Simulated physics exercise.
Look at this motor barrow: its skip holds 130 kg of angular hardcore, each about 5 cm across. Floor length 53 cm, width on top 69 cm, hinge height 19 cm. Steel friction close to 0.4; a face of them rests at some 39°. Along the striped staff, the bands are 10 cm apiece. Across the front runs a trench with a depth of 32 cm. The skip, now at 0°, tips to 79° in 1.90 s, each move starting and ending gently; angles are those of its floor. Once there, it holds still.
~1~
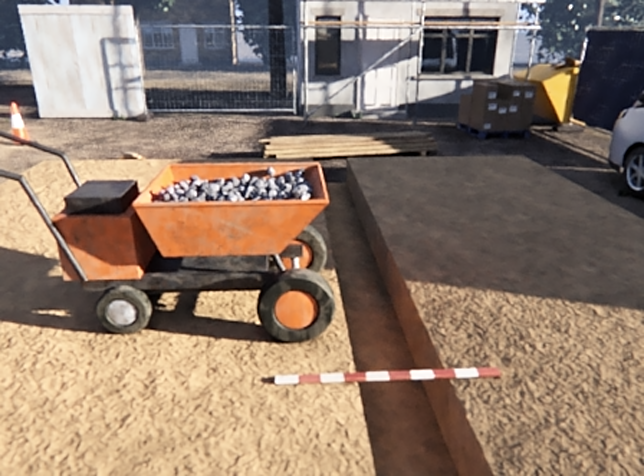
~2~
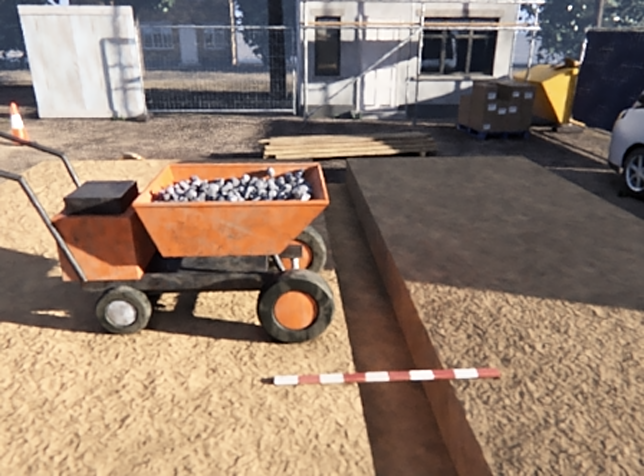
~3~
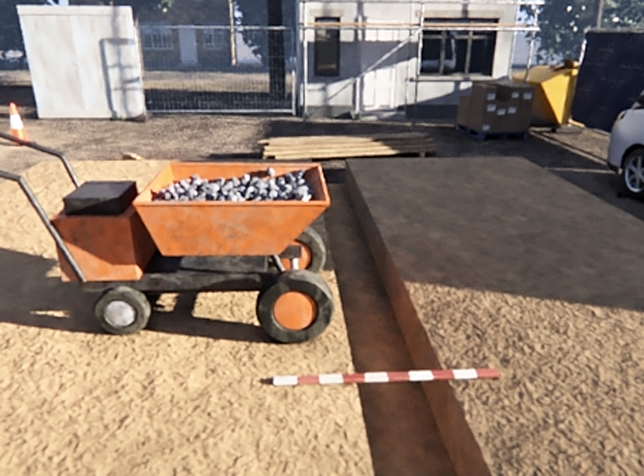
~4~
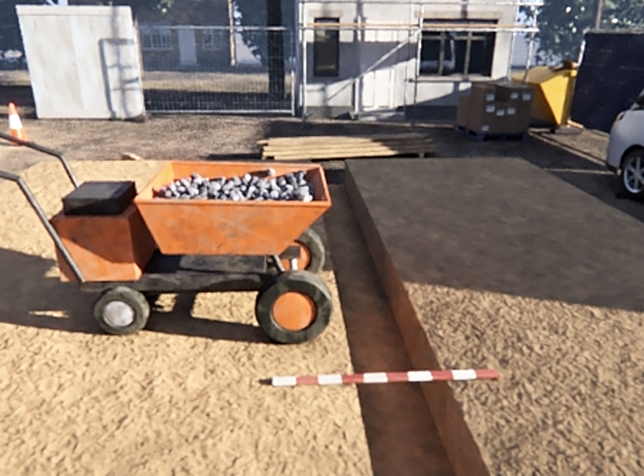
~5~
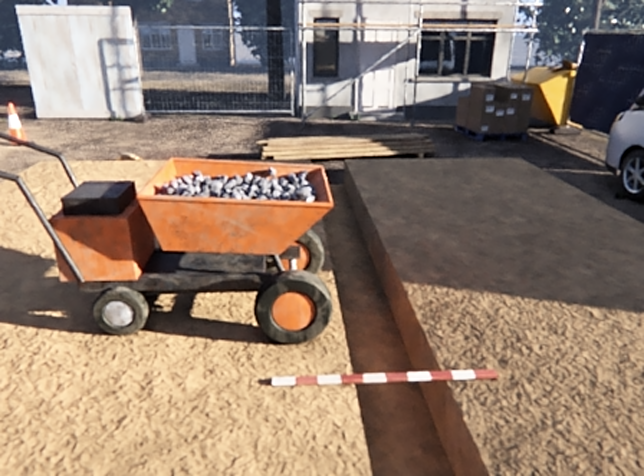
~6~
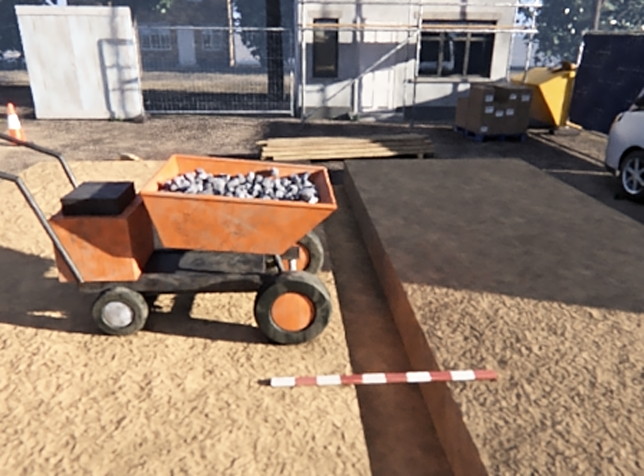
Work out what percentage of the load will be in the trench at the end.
It comes to roughly 52 percent of the load.
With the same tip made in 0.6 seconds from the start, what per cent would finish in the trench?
Estimate: About 20 %.
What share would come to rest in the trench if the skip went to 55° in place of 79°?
With that change, near 5 per cent.
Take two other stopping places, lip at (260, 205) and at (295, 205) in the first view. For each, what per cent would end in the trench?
First spot about 100, second spot about 90 per cent.
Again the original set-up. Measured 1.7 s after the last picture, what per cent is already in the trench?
At that moment: Approx. 20 %.
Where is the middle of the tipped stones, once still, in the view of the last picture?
Somewhere near pixel (407, 330).
Then, 1.1 s after the last picture the floor is at 66°, 100 % in the skip; the foremost stones are at (403, 266).
Then, 1.7 s after the last picture the floor is at 79°, 40 % in the skip, 18 % in the trench, 42 % past the trench; the foremost stones are at (515, 309).
Then, 2.0 s after the last picture the floor is at 79°, 13 % in the skip, 35 % in the trench, 52 % past the trench; the foremost stones are at (545, 306).
Then, 4.0 s after the last picture the floor is at 79°, 0 % in the skip, 52 % in the trench, 48 % past the trench; the foremost stones are at (542, 301).
